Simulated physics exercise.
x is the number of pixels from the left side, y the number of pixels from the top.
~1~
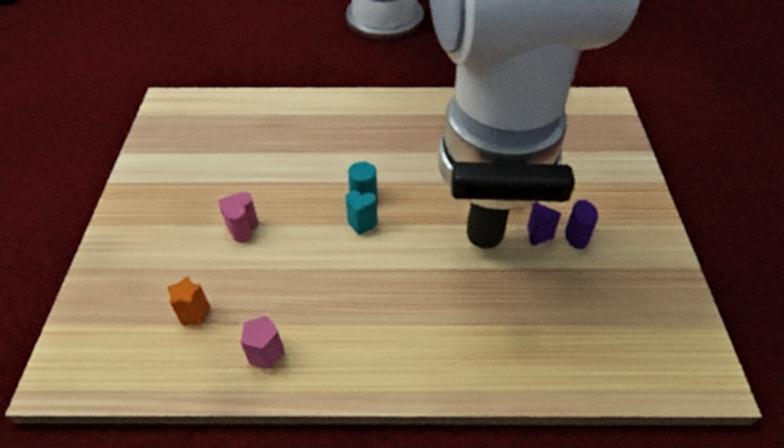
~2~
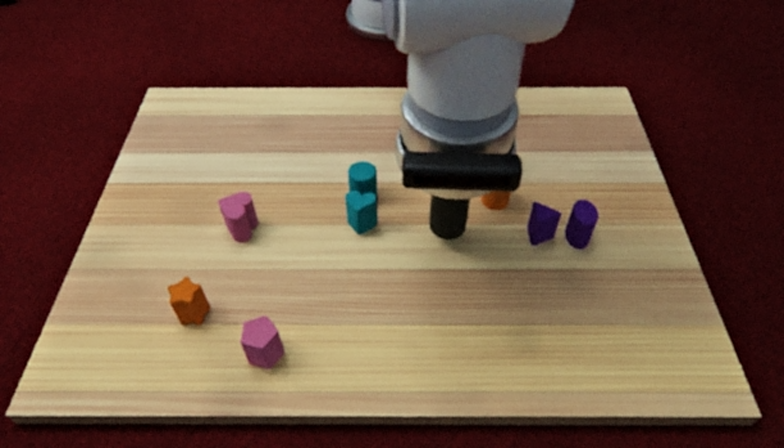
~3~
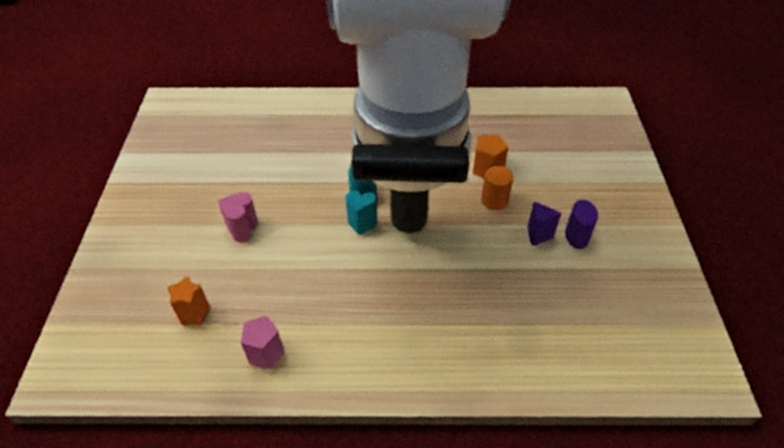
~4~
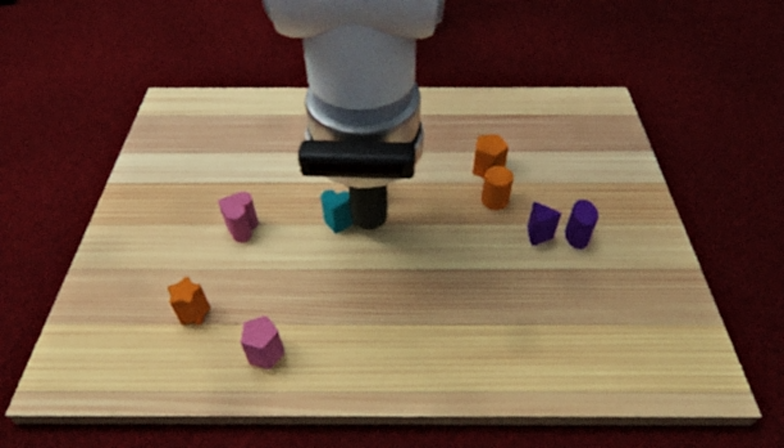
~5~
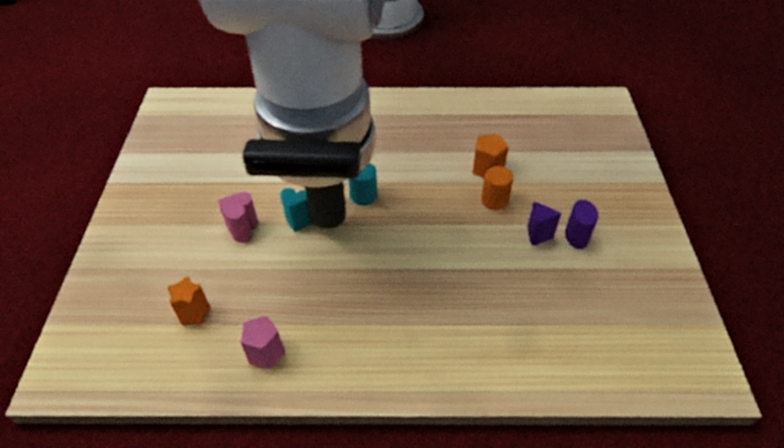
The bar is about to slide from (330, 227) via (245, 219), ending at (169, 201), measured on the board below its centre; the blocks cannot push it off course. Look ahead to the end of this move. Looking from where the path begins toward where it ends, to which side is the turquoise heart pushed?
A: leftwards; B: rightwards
That would be B.
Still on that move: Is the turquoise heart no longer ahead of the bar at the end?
I'd say yes.
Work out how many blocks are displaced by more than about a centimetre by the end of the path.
I'd put the number at two.
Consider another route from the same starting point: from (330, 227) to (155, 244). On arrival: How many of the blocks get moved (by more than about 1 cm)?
Blocks moved: Two.
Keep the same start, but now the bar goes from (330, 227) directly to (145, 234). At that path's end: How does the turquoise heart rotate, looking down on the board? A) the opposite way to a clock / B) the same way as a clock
My answer is option B.
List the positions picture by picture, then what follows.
The first picture shows lower end of the bar (485, 235), tops of blocks, pink heart (235, 204), turquoise heart (360, 199), turquoise round block (362, 170).
The second picture shows bar (447, 226), blocks as before.
The third picture shows bar (409, 220), blocks as before.
The fourth picture shows bar (369, 217), turquoise heart (336, 197).
The fifth picture shows bar (328, 216), pink heart (235, 204), turquoise heart (294, 195), turquoise round block partly hidden.
What follows on the original path. One third of the way, bar (269, 211); pink heart (220, 204), turned 70° anticlockwise; turquoise heart (237, 186), turned 20° clockwise.
Two thirds of the way, bar (212, 203); pink heart (177, 209); turquoise heart (190, 171), turned 65° clockwise.
At the end, bar (164, 190); pink heart (166, 208), turned 205° anticlockwise; turquoise heart (171, 157), turned 180° clockwise; turquoise round block not moved.
